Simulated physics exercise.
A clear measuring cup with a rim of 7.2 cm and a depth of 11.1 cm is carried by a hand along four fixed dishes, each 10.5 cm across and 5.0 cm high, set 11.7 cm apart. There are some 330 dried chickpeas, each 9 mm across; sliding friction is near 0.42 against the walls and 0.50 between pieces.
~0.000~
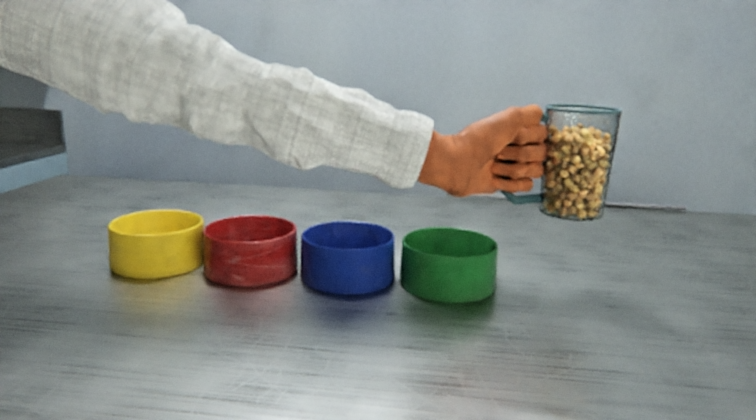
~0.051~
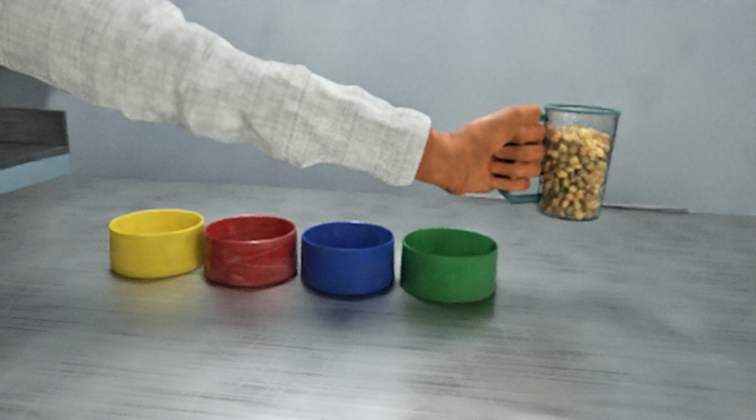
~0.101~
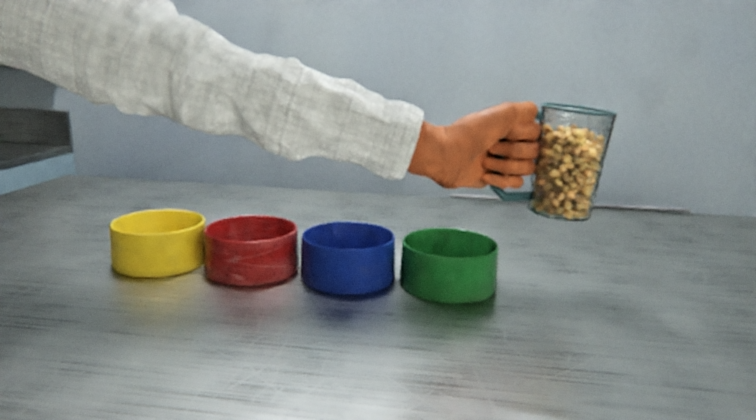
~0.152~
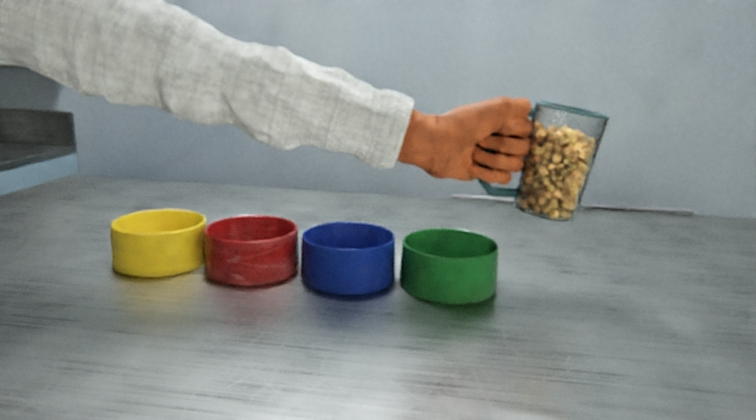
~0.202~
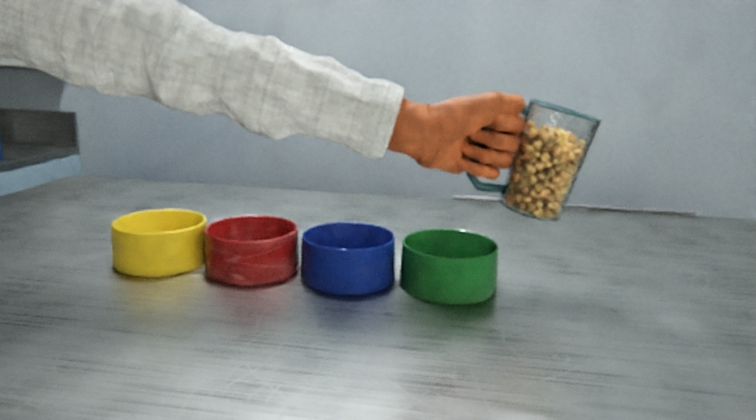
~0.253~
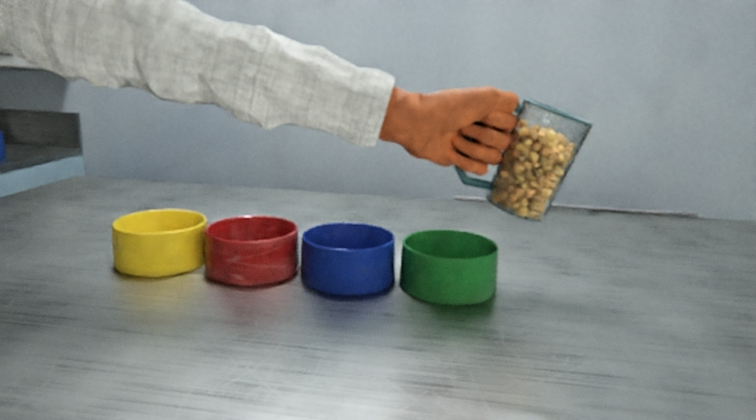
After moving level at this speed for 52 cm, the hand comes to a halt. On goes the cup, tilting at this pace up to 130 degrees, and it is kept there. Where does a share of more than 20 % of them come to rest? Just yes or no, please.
In short: Red no, blue yes, green no, yellow no, counter no.
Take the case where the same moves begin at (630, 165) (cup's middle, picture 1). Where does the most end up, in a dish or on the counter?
Blue.
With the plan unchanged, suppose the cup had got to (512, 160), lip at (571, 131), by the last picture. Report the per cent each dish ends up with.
Dish by dish: Red 60 percent, blue 30 percent, green 0 percent, yellow 0 percent.
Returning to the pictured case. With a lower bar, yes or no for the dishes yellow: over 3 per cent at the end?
For yellow, not so.
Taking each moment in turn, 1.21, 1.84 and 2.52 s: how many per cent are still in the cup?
In turn: 95 %, 0 %, 0 %.
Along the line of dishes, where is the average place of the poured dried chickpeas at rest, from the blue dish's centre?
About 1 cm to its left-hand side.
After 1.21 s, tilt 109 degrees; cup holds 95 %, blue 5 %.
After 1.84 s, tilt 130 degrees; cup holds 0 %, red 10 %, blue 80 %.
After 2.52 s, tilt 130 degrees; cup holds 0 %, red 10 %, blue 80 %.
In the end, at 2.8 s, red 10 %, blue 80 %, green 0 %, yellow 0 %, counter 10 %.
